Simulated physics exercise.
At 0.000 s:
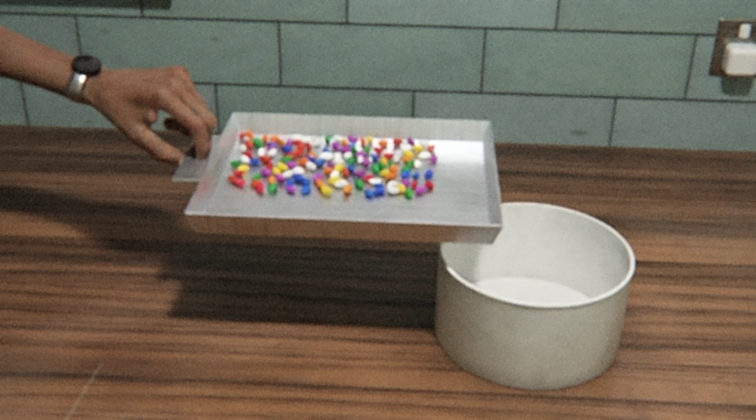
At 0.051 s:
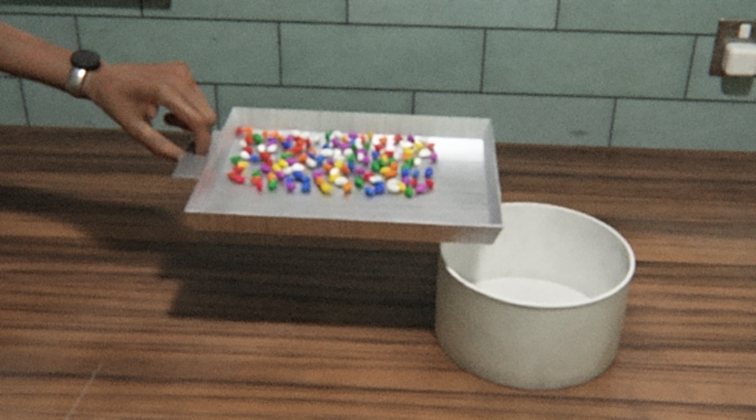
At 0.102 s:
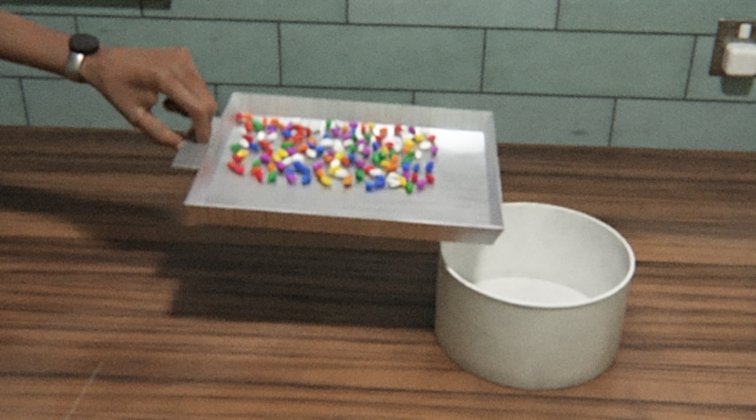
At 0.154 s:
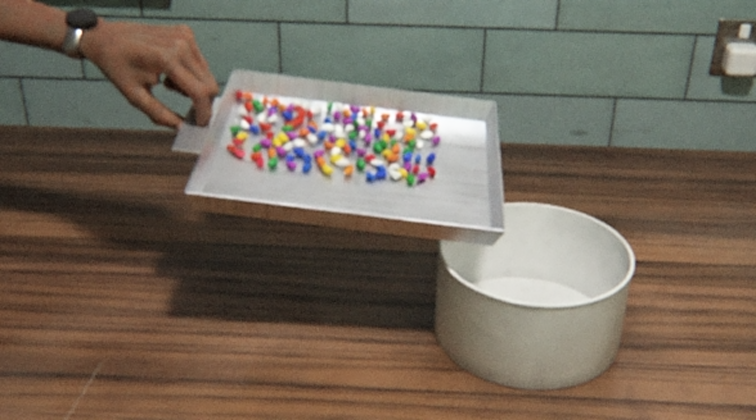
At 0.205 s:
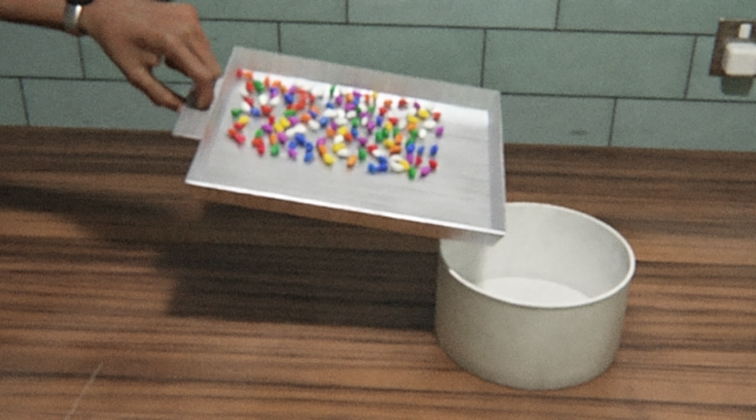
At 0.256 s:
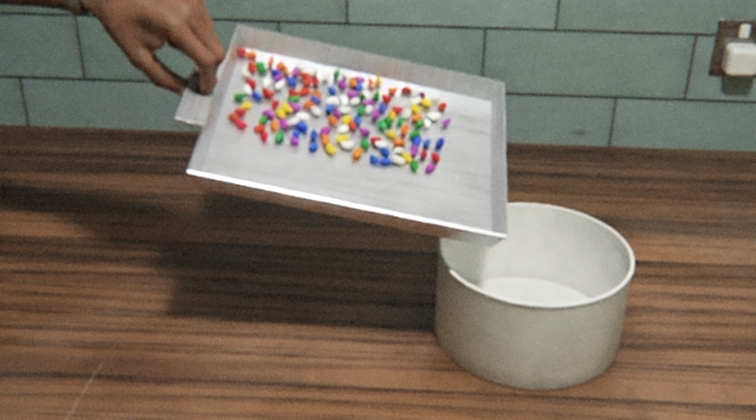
A shallow silver metal tray of small multicoloured candies tilts steadily in a fixed, slightly raised view of a brown wood-grain counter before green-grey wall tiles. A hand wearing a dark-faced watch grips its left tab, with a round, pale, empty pot at right and a white plug on the wall. The hand lifts the left side while the right edge stays by the pot's rim, the candies keeping their scattered patch.
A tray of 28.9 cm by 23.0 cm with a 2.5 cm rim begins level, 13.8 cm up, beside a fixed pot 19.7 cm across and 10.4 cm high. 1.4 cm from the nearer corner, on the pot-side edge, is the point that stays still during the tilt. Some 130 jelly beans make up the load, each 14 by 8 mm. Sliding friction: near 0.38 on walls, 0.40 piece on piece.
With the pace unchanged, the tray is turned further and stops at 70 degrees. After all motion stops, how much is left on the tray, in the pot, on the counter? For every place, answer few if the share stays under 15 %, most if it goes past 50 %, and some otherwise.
Shares - left on the tray: Some; pot: Some; counter: Some.
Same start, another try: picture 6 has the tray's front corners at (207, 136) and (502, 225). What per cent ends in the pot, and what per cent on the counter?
In the pot: 50 per cent; on the counter: 5 per cent.
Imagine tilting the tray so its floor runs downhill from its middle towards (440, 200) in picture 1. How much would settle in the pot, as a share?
About 70 per cent.
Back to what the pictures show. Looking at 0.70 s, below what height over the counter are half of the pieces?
Some 18 cm above the counter.
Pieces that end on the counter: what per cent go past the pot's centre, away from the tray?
About 60 per cent.
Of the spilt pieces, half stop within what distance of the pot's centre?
Close to 20 cm, give or take.
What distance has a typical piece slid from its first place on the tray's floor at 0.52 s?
About 6 cm.
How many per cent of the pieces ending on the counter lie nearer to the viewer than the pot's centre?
90 %.
After 0.52 s, tilt 45 degrees; the tray holds 100 %, the pot 0 %.
Then, at 0.70 s, tilt 62 degrees; the tray holds 95 %, the pot 0 %.
Then, at 0.99 s, tilt 70 degrees; the tray holds 35 %, the pot 30 %.
By 2.7 s all is still; tray 25 %, pot 40 %, counter 35 %.
